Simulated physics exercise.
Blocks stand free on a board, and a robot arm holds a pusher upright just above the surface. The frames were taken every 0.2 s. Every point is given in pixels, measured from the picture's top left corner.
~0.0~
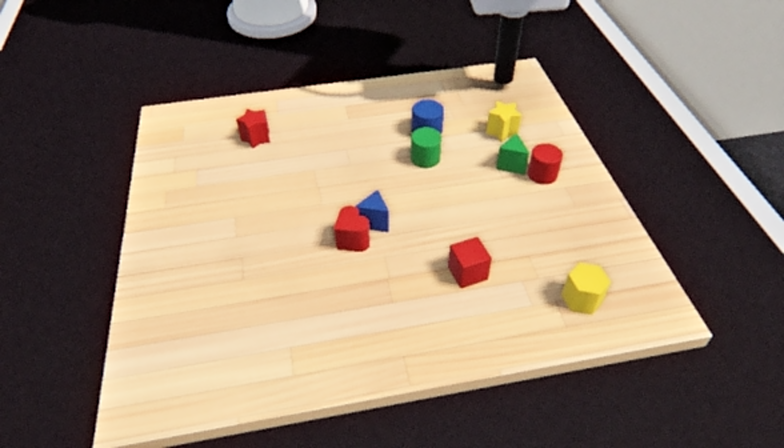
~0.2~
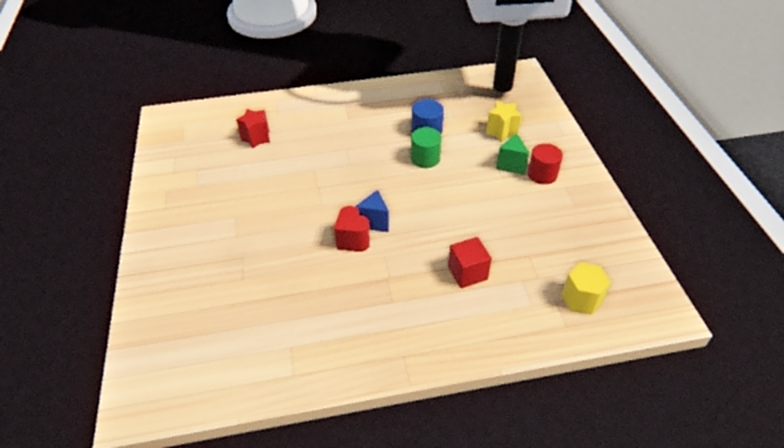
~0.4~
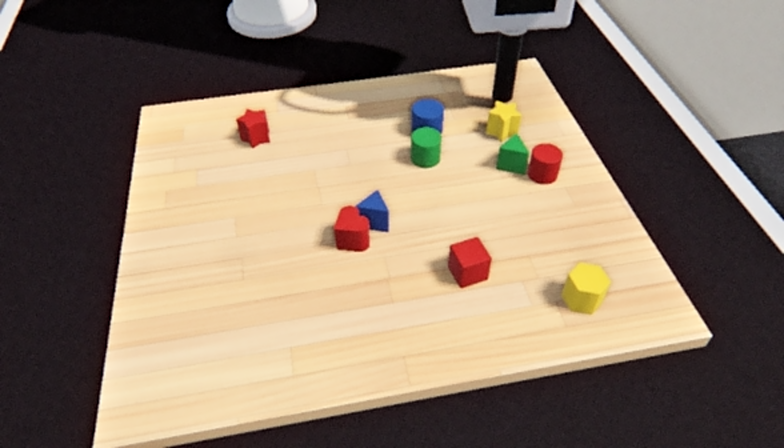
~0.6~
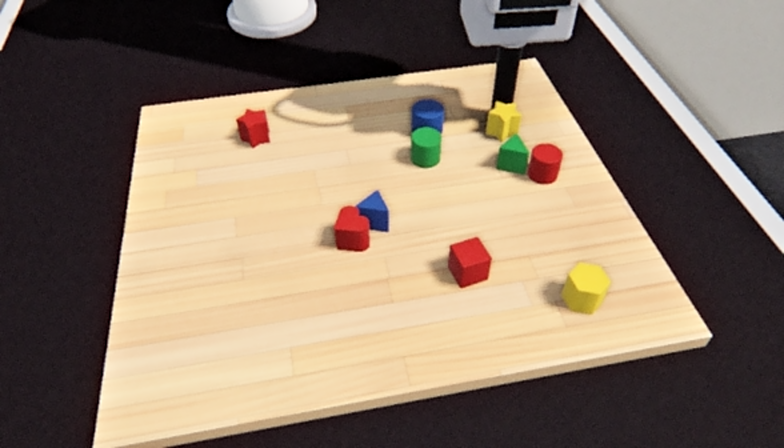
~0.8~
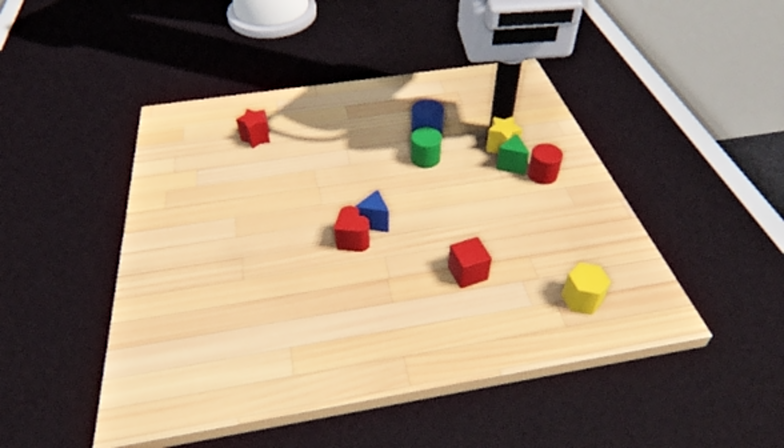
On a wooden board, a robot arm's pusher nudges the yellow star toward the green triangle.
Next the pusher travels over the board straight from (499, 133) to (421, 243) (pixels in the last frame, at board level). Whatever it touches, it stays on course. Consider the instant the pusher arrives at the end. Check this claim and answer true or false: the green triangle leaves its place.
Verdict: True.
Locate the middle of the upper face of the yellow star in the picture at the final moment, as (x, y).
I expect it at (496, 160).
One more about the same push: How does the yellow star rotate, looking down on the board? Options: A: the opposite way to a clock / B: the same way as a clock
My answer is option A.
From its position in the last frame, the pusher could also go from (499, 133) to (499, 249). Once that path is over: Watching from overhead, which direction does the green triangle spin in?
It is turned anticlockwise.
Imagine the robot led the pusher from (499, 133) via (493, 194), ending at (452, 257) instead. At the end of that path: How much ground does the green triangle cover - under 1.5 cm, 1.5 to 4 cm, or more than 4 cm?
The move is long, over 4 cm.
The first path, step by step. One third of the way, pusher (478, 158); yellow star (499, 155), turned 45° anticlockwise; green triangle (524, 161), turned 35° anticlockwise.
Two thirds of the way, pusher (451, 196); yellow star (496, 160), turned 75° anticlockwise; green triangle (525, 161), turned 40° anticlockwise.
At the end, pusher (421, 235); blue triangle unmoved; yellow star (496, 160), turned 75° anticlockwise; green triangle (525, 161), turned 40° anticlockwise.
